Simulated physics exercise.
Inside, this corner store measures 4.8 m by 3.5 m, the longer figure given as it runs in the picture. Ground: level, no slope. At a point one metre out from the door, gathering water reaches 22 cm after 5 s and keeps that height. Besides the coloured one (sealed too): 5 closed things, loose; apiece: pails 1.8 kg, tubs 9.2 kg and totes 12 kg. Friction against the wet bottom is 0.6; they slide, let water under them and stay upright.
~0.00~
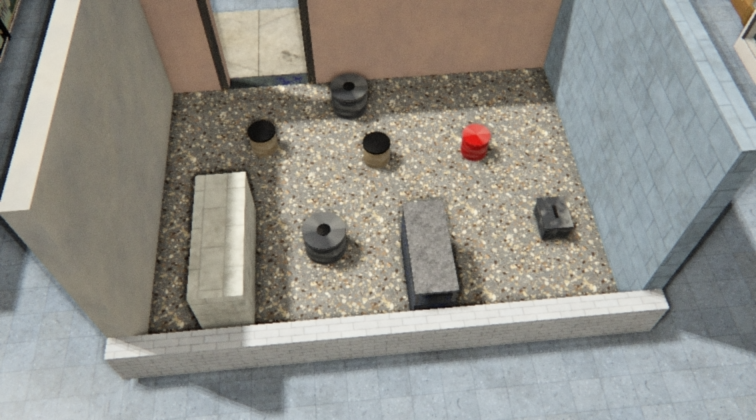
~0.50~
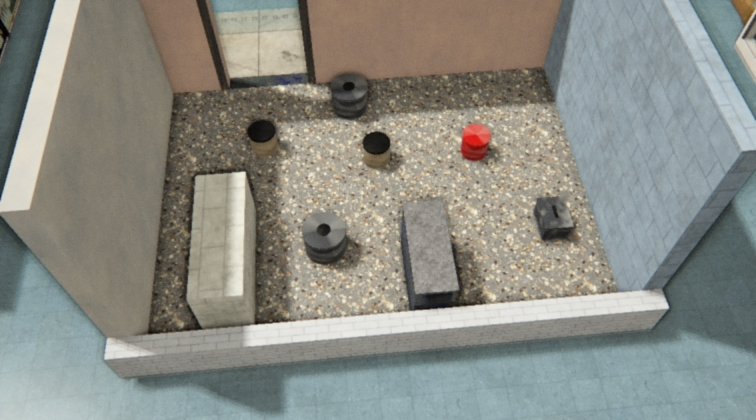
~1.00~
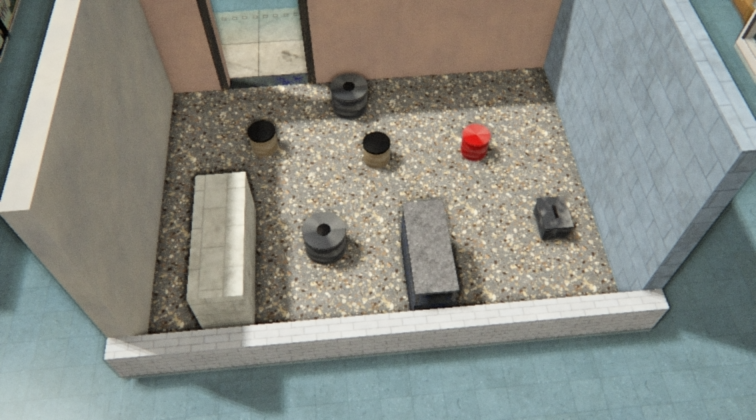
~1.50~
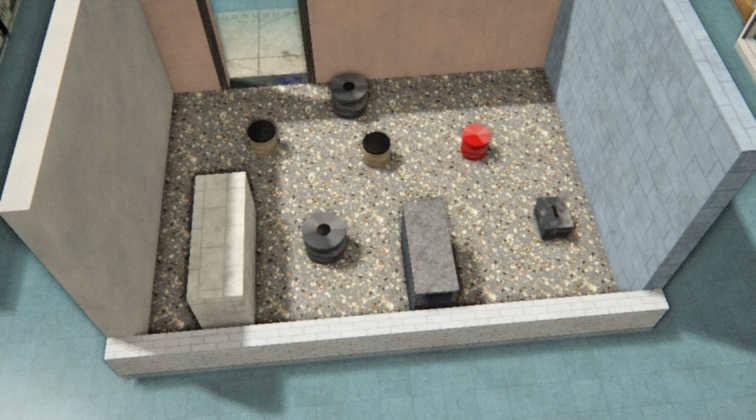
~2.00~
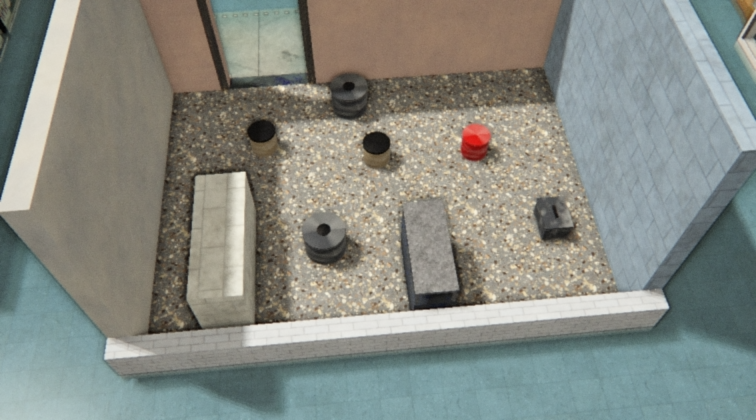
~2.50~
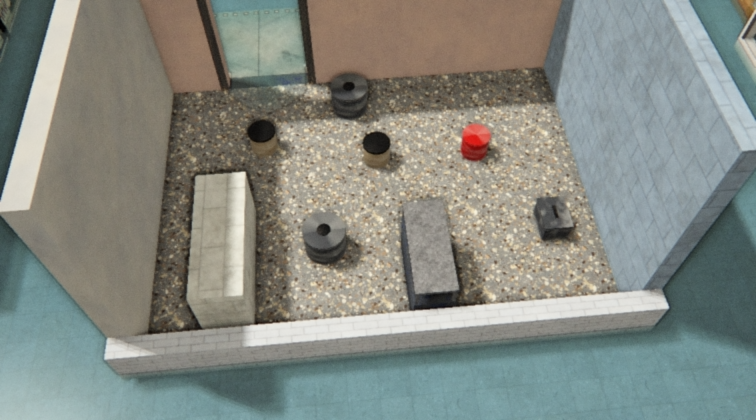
Blue-green water spreads over the floor outside, then into the doorway, while the objects stay still.
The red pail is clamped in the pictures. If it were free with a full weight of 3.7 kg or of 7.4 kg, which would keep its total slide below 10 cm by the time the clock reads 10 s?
The lighter mass suffices.
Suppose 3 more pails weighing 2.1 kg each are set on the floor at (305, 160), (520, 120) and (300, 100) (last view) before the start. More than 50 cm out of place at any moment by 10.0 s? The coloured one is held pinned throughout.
One by one: Too far, not far enough and too far.
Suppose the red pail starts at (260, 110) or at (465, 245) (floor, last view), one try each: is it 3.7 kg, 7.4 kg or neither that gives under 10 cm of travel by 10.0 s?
Note, in order: None OK; both OK.
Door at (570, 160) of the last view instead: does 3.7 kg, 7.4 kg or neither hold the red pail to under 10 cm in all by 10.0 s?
I'd say neither one will work.
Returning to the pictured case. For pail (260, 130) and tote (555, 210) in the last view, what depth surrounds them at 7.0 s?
About 7 and 1 cm.
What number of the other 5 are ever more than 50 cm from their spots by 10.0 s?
By my tally, 2.
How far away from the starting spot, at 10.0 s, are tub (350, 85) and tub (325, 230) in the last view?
Shifts: 0 cm / 100 cm.
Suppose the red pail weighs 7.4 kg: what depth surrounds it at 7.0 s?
Depth: Approx. 0 cm.
After 3.5 s the red pail would be 0 cm from its start with 3.7 kg and 0 cm from its start with 7.4 kg; 0 cm of water round it then.
After 4.5 s the red pail would be 0 cm from its start with 3.7 kg and 0 cm from its start with 7.4 kg; 0 cm of water round it then.
After 7.0 s the red pail would be 0 cm from its start with 3.7 kg and 0 cm from its start with 7.4 kg; 0 cm of water round it then.
After 10.0 s the red pail would be 0 cm from its start with 3.7 kg and 0 cm from its start with 7.4 kg; 3 cm of water round it then.
